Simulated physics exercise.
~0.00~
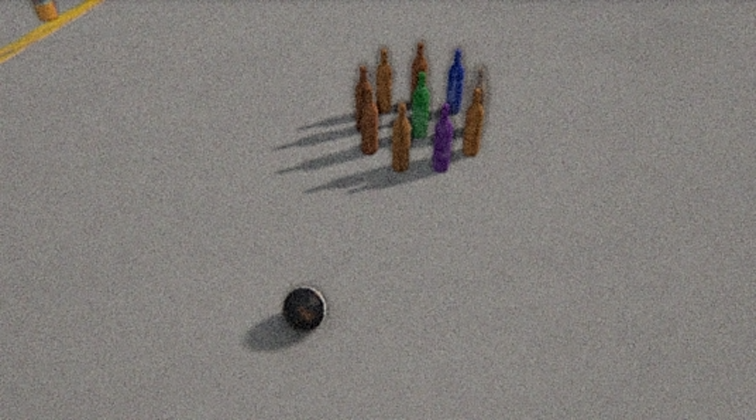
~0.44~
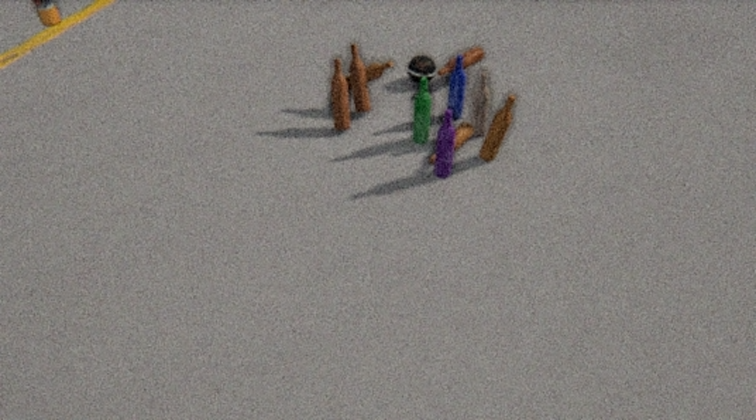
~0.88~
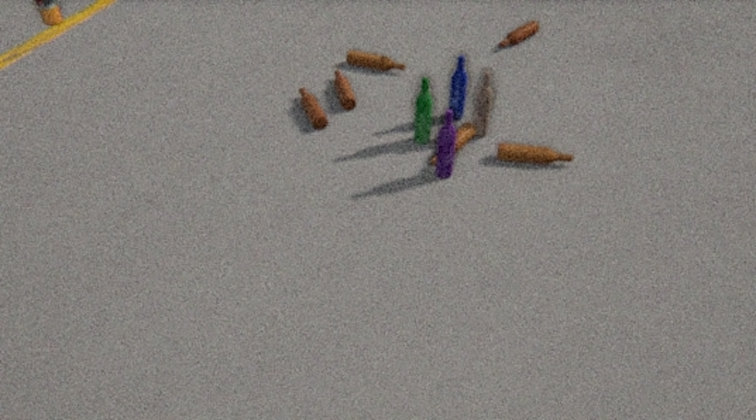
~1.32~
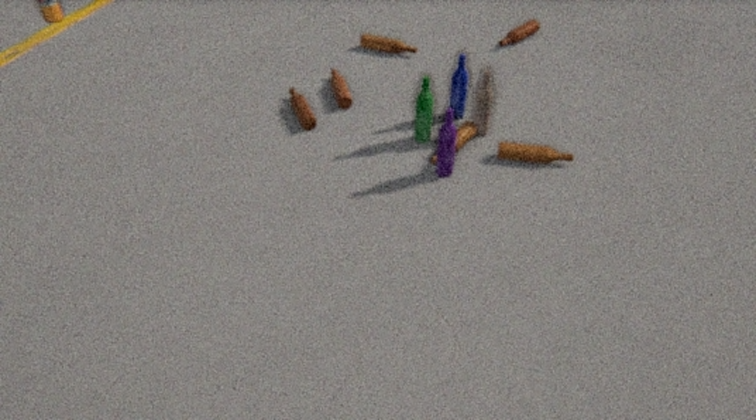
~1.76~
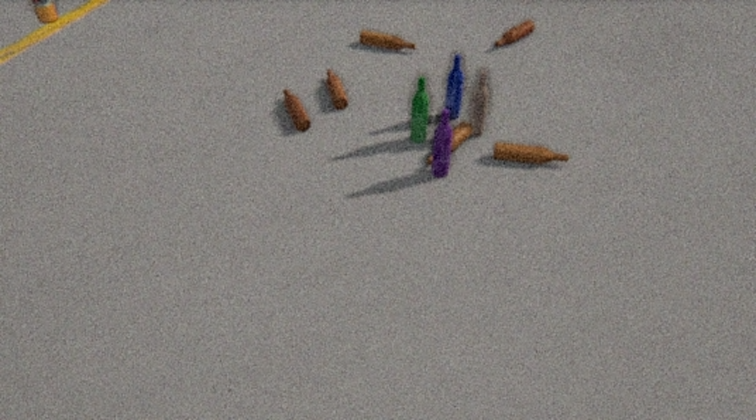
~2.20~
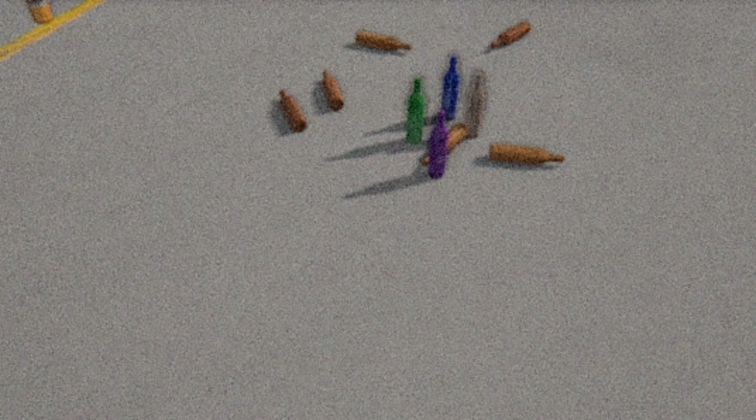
At first, a group of bottle-shaped skittles, mostly brown with one green, one purple and one blue, stands upright on a grey floor while a dark ball rolls toward them from the lower left. The ball runs up and to the right into the group and reaches the back, with some skittles already down and others leaning. It then passes out of sight as the leaning brown ones topple and lie scattered around. A few fallen pieces on the left shift slightly before settling. In the end, the blue, green and purple skittles still stand beside one brownish one, with six lying over.
